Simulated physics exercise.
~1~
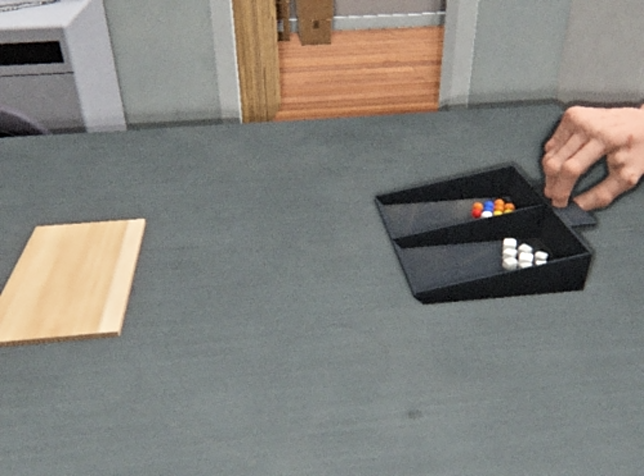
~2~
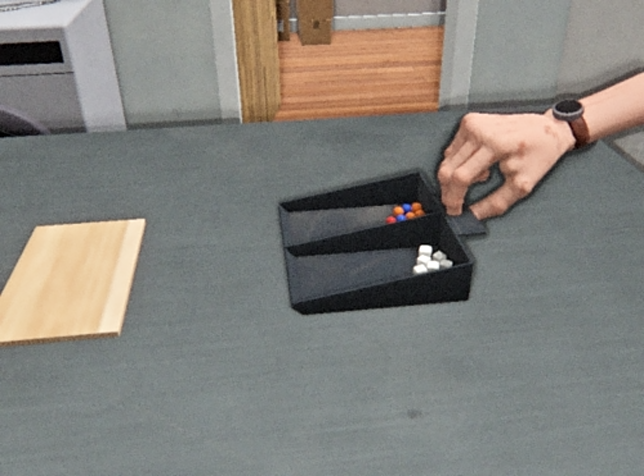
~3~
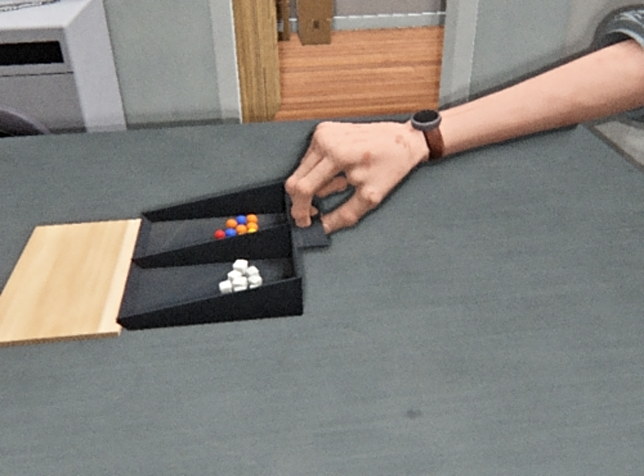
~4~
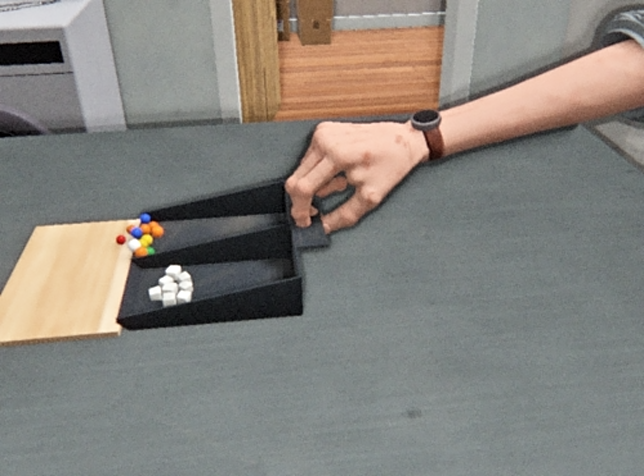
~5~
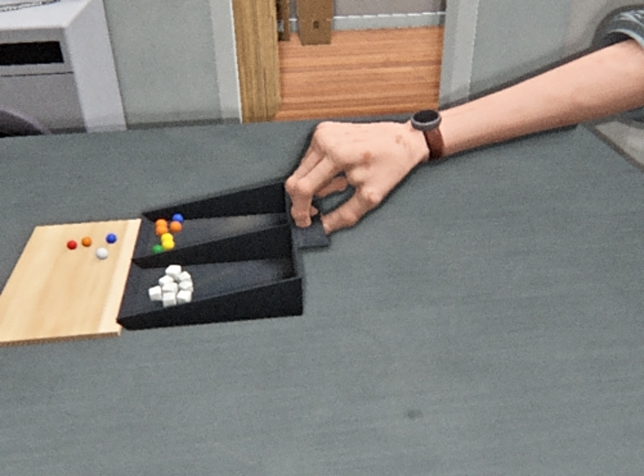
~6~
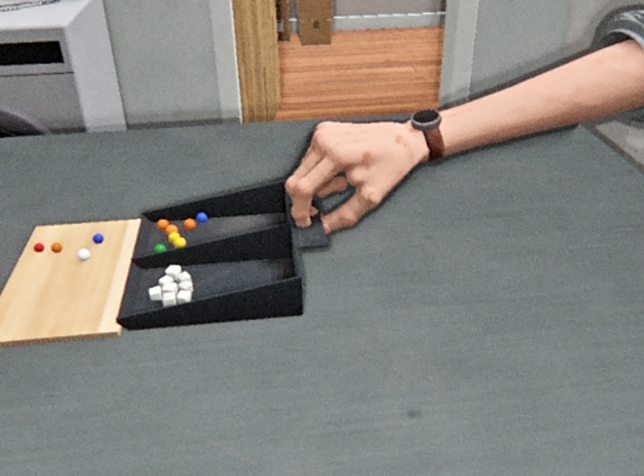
We see a hand slide a black two-part tray of colourful balls and white cubes left across a grey surface until it meets a flat wooden board, where several balls roll out onto the board while the cubes shift forward but stay inside.
